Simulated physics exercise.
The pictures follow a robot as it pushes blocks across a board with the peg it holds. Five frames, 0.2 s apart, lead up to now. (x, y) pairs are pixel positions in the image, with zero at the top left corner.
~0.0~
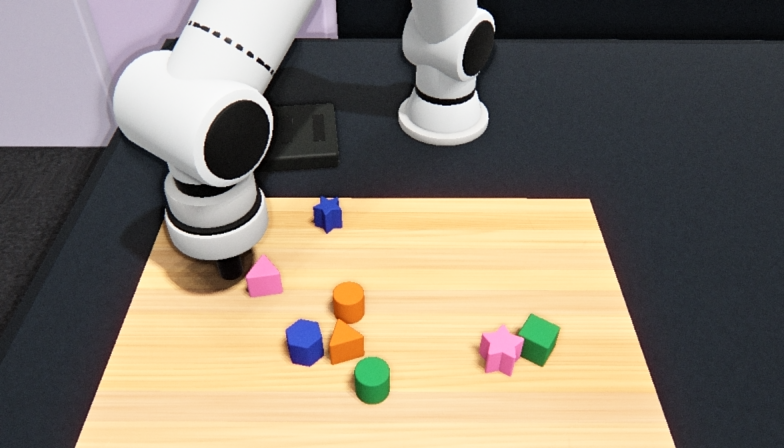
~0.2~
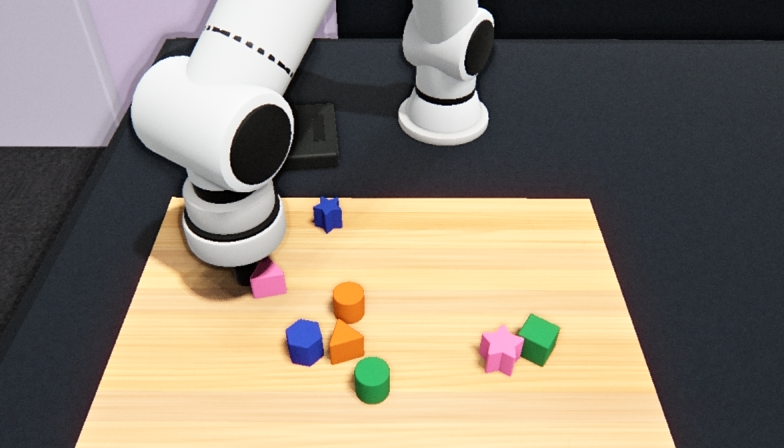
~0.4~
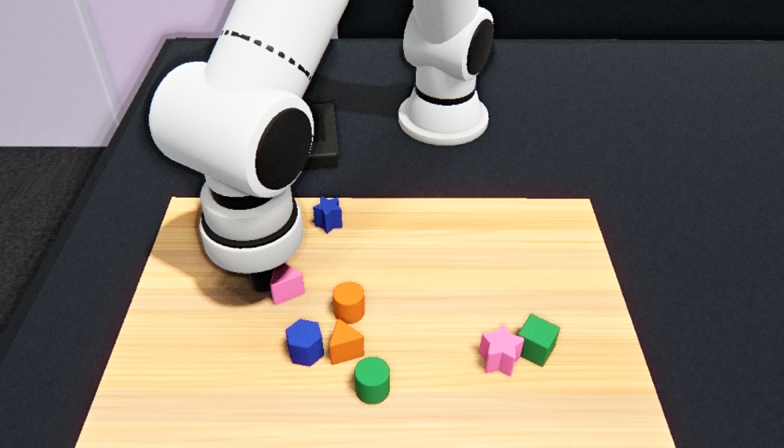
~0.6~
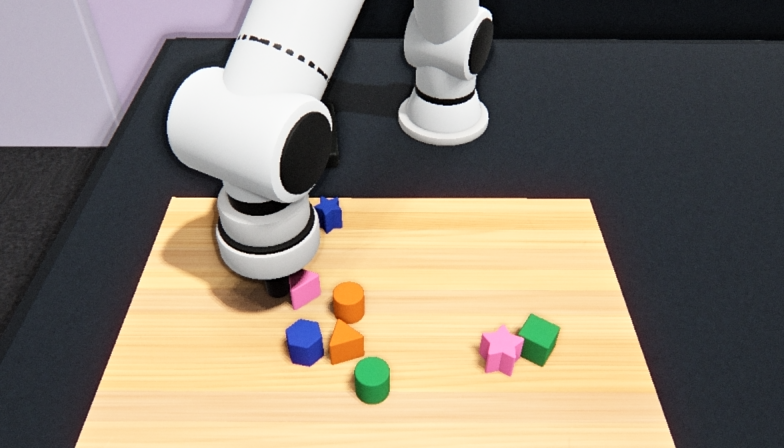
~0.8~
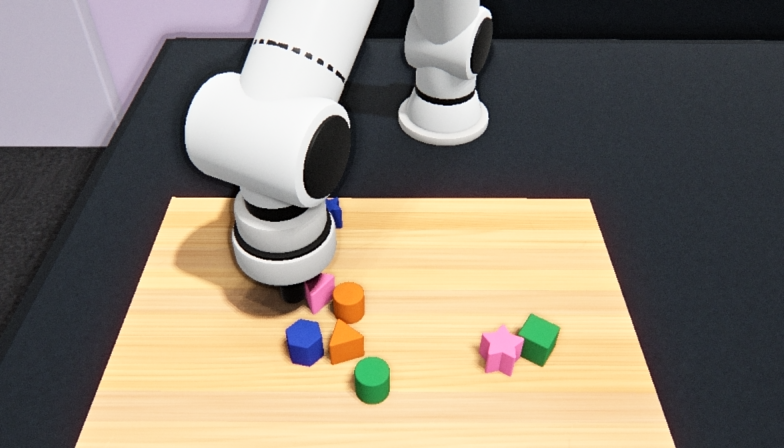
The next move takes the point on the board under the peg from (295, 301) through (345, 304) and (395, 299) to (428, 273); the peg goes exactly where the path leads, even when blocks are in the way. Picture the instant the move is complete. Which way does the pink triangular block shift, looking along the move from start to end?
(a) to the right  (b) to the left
Answer: B.
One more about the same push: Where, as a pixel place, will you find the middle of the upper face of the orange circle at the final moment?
Pixel (393, 304).
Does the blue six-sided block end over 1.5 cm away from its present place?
No - that is not the case.
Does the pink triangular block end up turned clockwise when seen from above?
I believe not.
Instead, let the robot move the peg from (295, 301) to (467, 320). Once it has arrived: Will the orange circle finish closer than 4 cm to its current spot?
That would be a no.
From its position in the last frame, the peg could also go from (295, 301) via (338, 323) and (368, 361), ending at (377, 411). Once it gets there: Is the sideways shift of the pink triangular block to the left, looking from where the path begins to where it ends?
Final answer: Yes.
The first path, step by step. One third of the way, peg at (345, 298); pink triangular block at (365, 276); orange circle at (375, 299).
Two thirds of the way, peg at (395, 293); pink triangular block at (403, 263), turned 65° anticlockwise; orange circle at (393, 304).
At the end, peg at (428, 266); blue six-sided block unmoved; pink triangular block at (420, 238), turned 100° anticlockwise; orange triangular block unmoved; orange circle at (393, 304).
